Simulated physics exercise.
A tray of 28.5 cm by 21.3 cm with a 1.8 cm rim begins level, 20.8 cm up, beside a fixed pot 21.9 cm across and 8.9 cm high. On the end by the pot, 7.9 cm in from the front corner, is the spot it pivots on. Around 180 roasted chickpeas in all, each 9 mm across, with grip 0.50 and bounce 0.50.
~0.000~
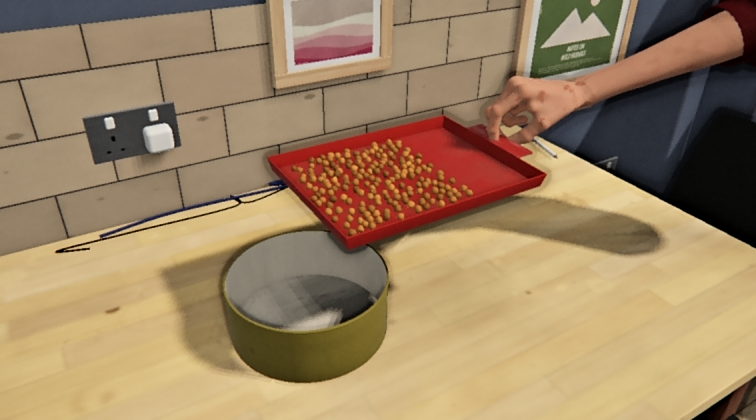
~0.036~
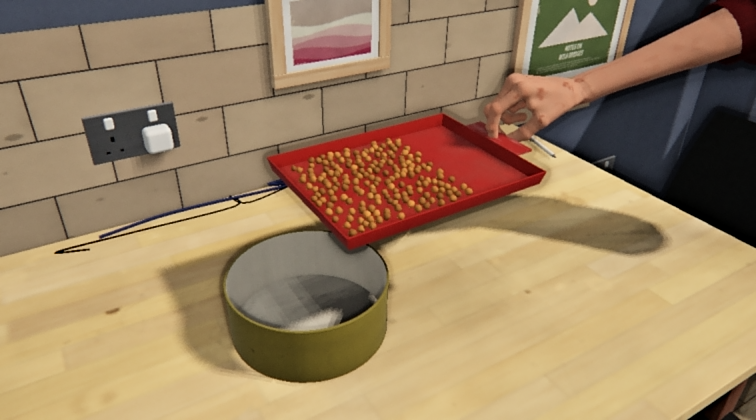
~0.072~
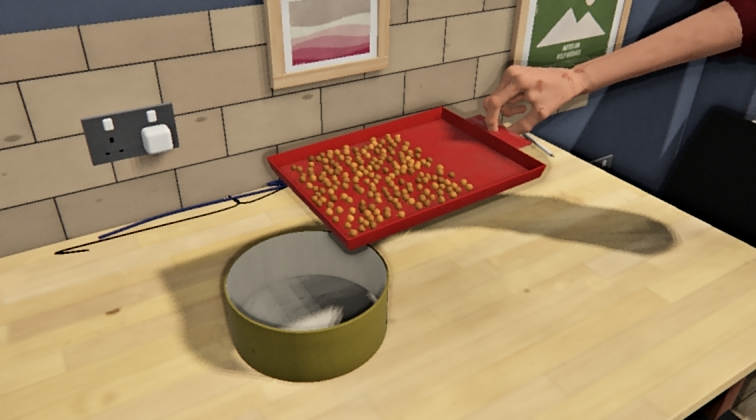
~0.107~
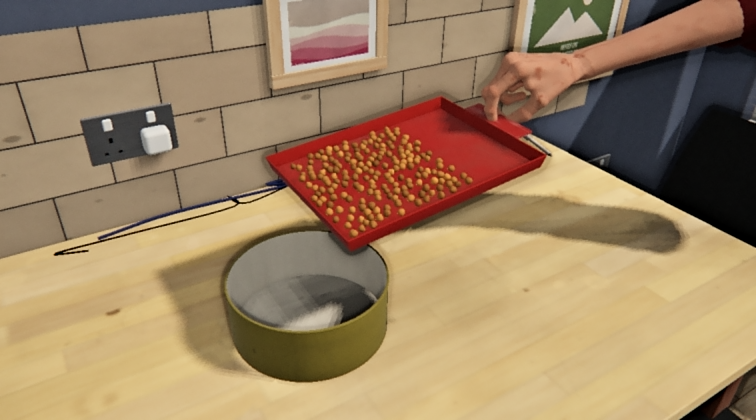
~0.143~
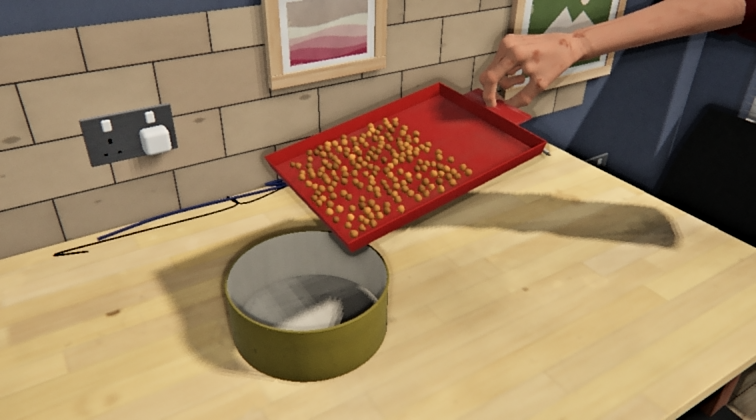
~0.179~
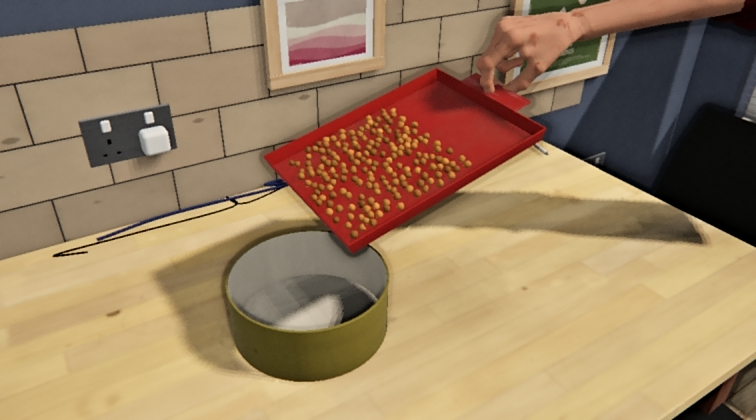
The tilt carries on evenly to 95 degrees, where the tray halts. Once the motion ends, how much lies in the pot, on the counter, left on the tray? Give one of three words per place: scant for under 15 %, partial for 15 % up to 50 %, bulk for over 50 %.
Pot - bulk, counter - partial, tray - scant.
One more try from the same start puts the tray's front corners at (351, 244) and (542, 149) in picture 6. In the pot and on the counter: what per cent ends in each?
Pot 40, counter 60.
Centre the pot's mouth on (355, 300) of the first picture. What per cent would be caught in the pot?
Roughly 65 percent would end up there.
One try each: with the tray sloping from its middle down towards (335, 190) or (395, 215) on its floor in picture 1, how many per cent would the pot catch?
Estimate: Some 90 % and some 40 % respectively.
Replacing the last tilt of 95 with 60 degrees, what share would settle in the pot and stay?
I'd say close to 5 percent.
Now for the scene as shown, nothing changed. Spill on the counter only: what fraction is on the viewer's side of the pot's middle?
Share: Roughly 100 %.
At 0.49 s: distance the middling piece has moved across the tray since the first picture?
By then it sits near 7 cm from where it began.
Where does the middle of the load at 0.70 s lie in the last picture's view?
Approximately (315, 202) in the final picture.
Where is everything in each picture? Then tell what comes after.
The first picture shows tray tilt 0 degrees, front corners at (348, 235) and (542, 173); middle of the pieces at (378, 181); pot at (307, 275).
The second picture shows tray tilt 1 degrees, front corners at (349, 236) and (541, 171); middle of the pieces at (378, 180).
The third picture shows tray tilt 3 degrees, front corners at (349, 236) and (541, 165); middle of the pieces at (378, 178).
The fourth picture shows tray tilt 6 degrees, front corners at (350, 238) and (542, 155), lowest corner left front; middle of the pieces at (377, 174).
The fifth picture shows tray tilt 10 degrees, front corners at (350, 240) and (542, 142), lowest corner left front; middle of the pieces at (376, 169).
The sixth picture shows tray tilt 15 degrees, front corners at (350, 241) and (541, 128), lowest corner left front; middle of the pieces at (375, 164); pot at (308, 275). Its pace works out near 125 degrees a second.
Then, at 0.49 s, tilt 54 degrees; the tray holds 100 %, the pot 0 %.
After 0.70 s, tilt 80 degrees; the tray holds 90 %, the pot 0 %.
After 1.03 s, tilt 95 degrees; the tray holds 15 %, the pot 25 %.
In the end, at 1.9 s, pot 60 %, counter 40 %, tray 0 %.
